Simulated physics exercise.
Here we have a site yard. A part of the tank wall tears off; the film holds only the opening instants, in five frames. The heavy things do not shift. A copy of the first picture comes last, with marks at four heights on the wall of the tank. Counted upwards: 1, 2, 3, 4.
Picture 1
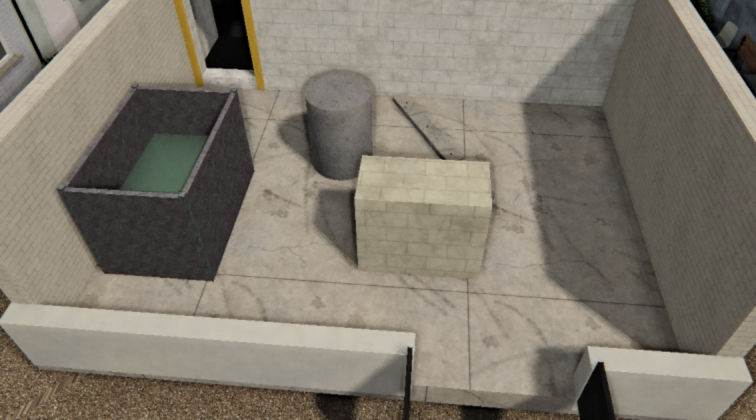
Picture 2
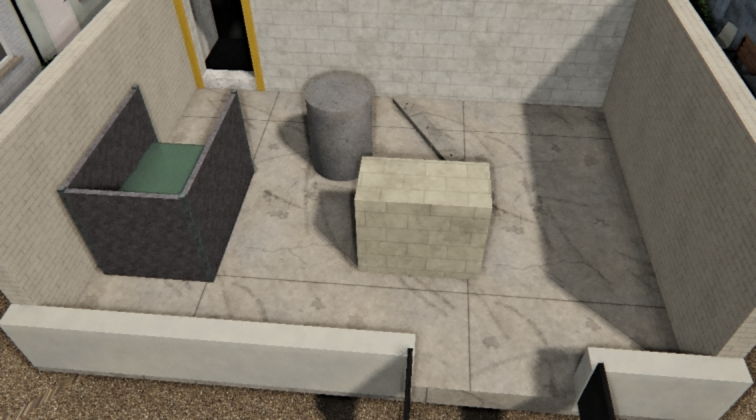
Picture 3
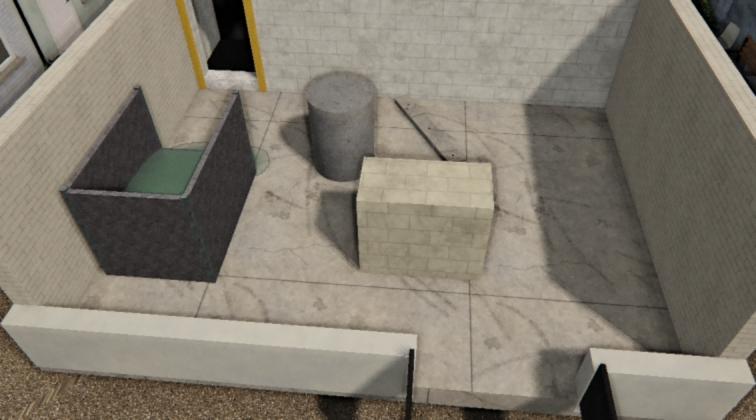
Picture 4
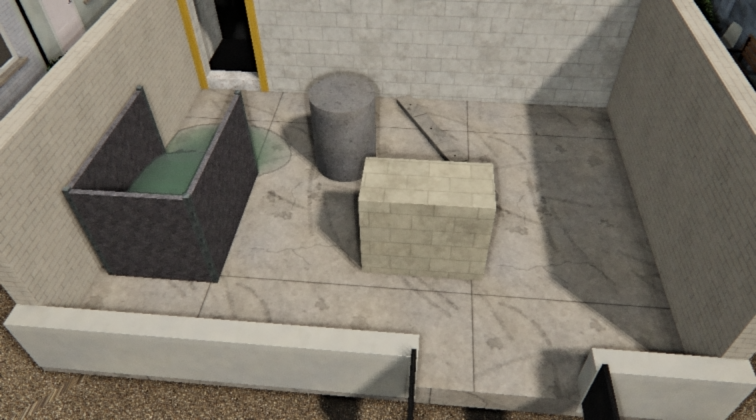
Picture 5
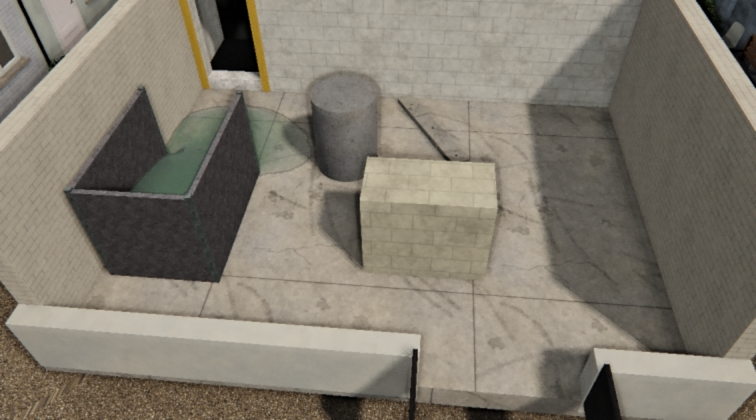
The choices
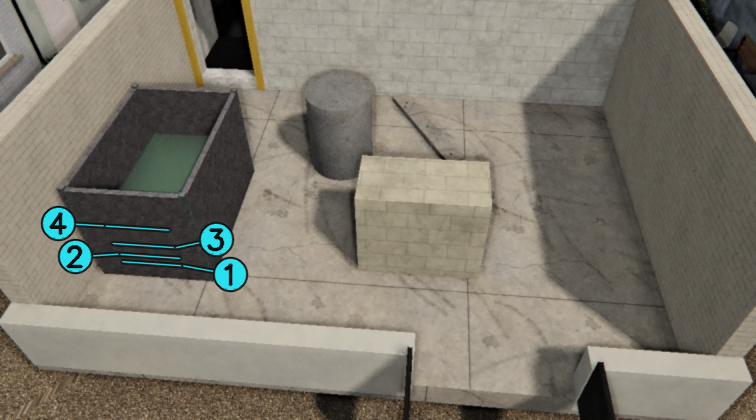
In a walled site yard, a dark open-topped tank of greenish water stands at left, near a grey cylinder and a pale block. The tank's back side disappears, and the water slumps and spreads out behind it across the paving, widening toward the yellow doorway and the cylinder.
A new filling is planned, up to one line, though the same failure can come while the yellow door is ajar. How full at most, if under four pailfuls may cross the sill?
I would pick line 2.
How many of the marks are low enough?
Two.
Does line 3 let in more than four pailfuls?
Yes, that goes wrong.
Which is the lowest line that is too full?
Line 3.
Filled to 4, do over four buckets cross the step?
Yes, it does.
On the marked copy, 1 at (152, 263); 2 at (149, 256); 3 at (144, 245); 4 at (136, 228); from the bottom up 1, 2, 3, 4.
Choosing 1, nothing gets over.
Choosing 2, a splash gets over, under a bucket.
Choosing 3, about 9 bucketfuls get in.
Choosing 4, dozens of bucketfuls pour in.
